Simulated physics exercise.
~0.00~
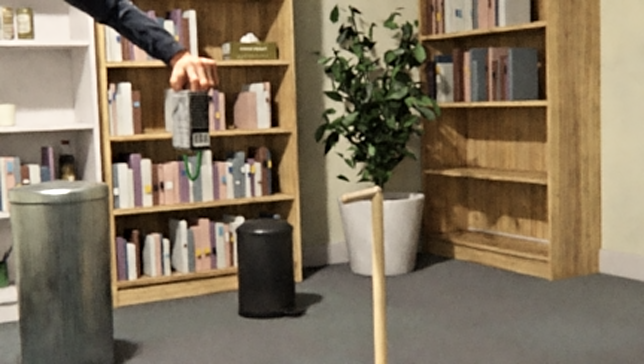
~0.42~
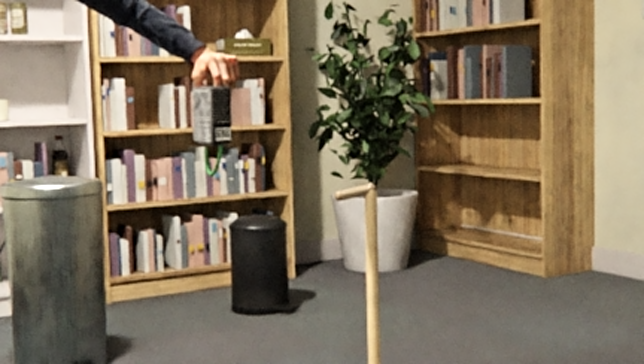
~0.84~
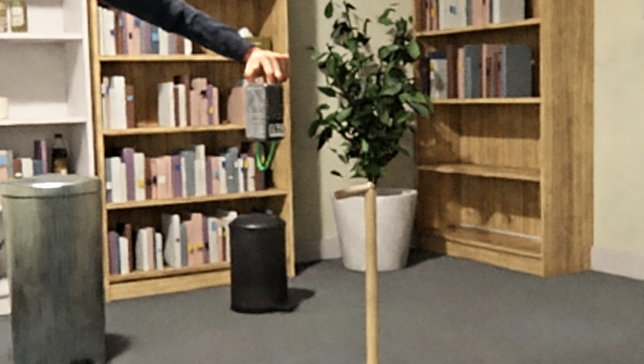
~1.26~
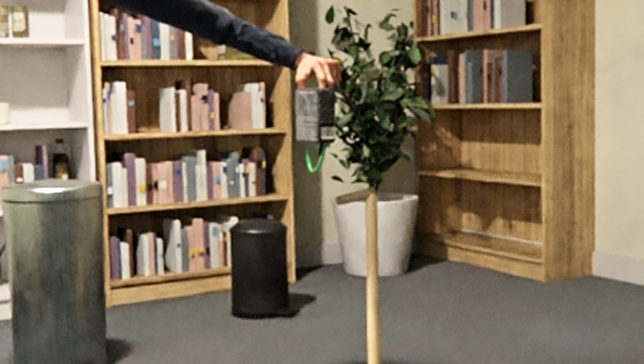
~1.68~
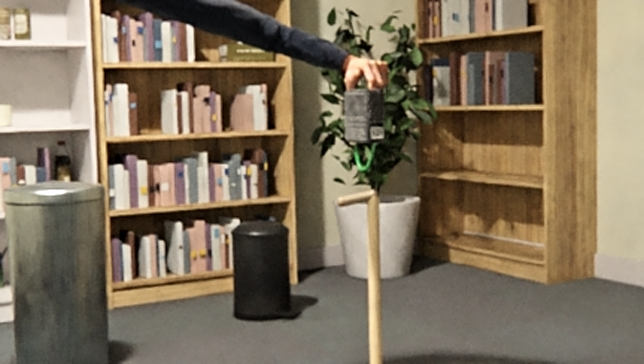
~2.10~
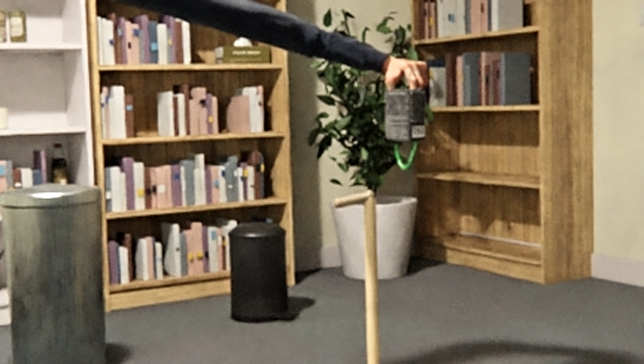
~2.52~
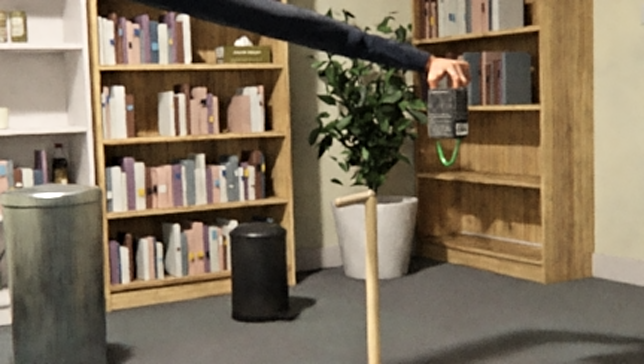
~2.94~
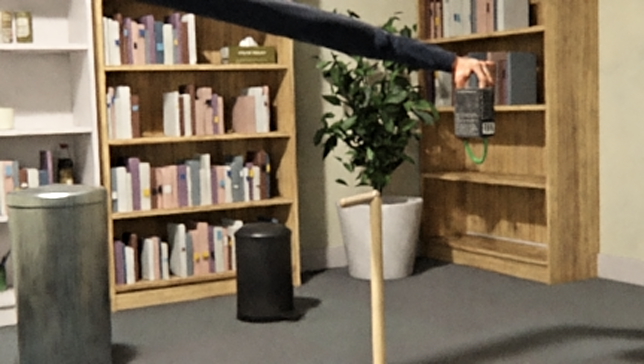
A black pouch with a green loop dangling beneath it was carried to the right by an outstretched arm, moving past the bookshelf and over a wooden post with a hook, then continuing freely beyond it toward the other shelves.
